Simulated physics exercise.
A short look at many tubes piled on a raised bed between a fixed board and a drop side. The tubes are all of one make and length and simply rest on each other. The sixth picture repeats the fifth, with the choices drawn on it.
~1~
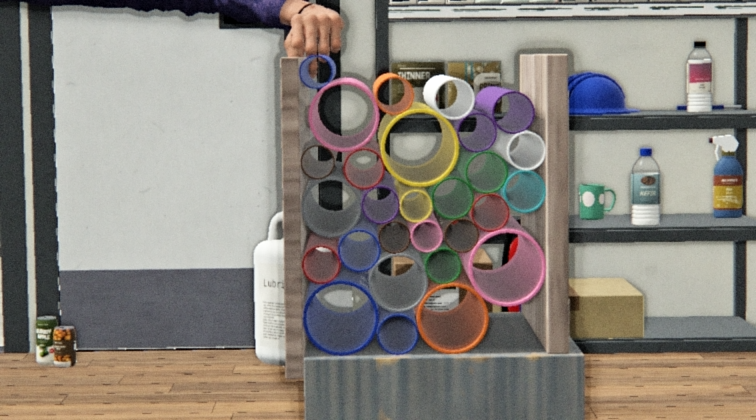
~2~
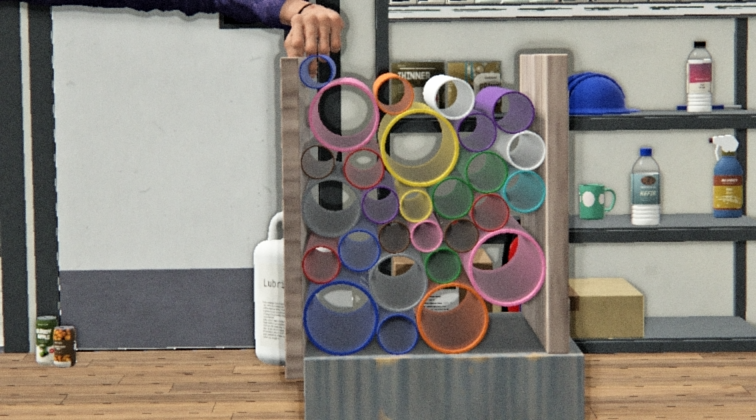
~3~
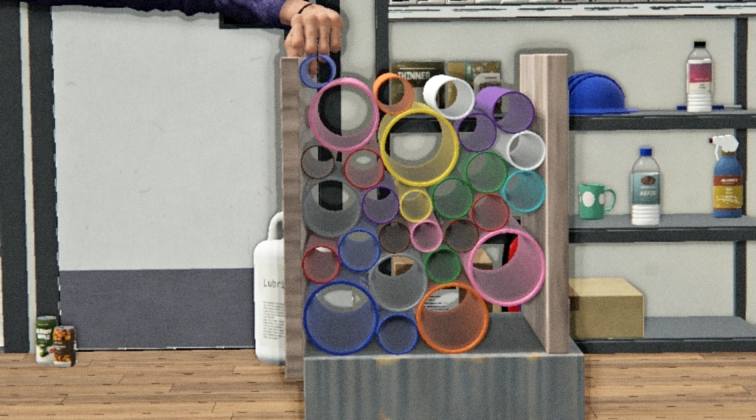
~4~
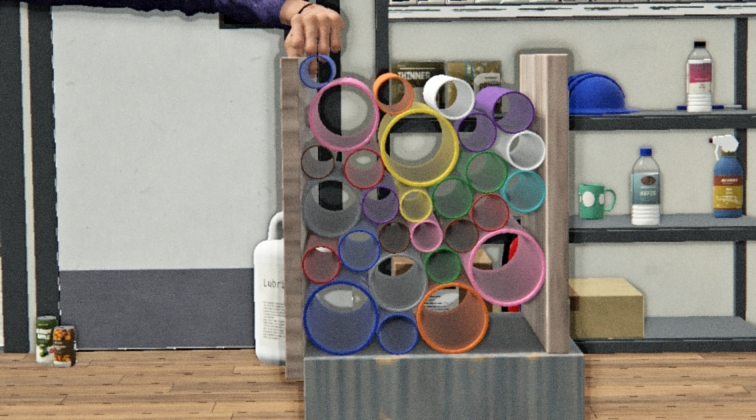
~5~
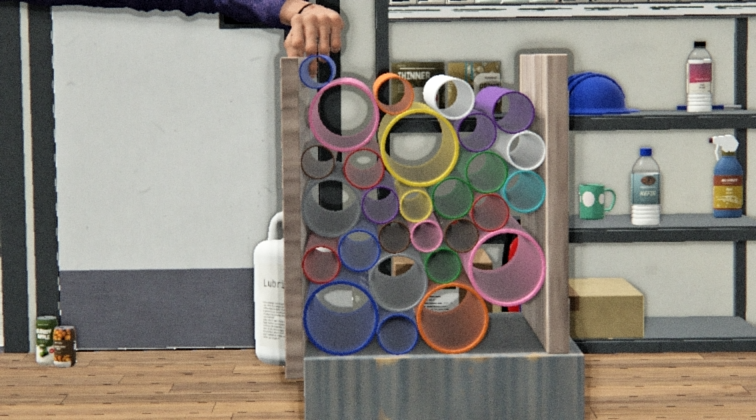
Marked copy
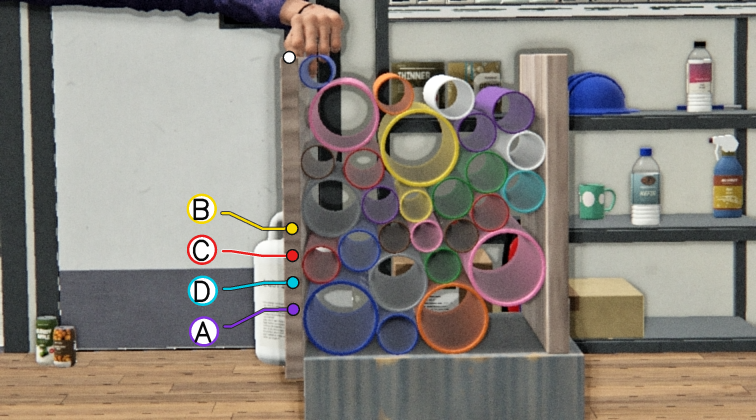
A hand rests at the top of the left side board, by a small blue tube, and stays still, while the stacked mesh-like tubes of many colours between two upright boards show no visible movement beside the shelves.
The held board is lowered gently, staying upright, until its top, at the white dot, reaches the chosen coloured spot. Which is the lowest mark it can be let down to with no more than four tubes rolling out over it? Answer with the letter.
At most to B.
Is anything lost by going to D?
Yes, at D.
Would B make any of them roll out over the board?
Yes.
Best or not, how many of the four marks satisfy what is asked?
The number is one.
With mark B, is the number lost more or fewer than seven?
Fewer than seven.
On the marked copy, A at (293, 310); B at (292, 228); C at (292, 255); D at (293, 283); the white dot at (289, 57).
With B. Early on, top of the board (300, 131).
Further on, top of the board (302, 216).
At the end, top of the board (302, 228), four out over the board.
As for the rest, A more than four out over the board; C more than four out over the board; D more than four out over the board.
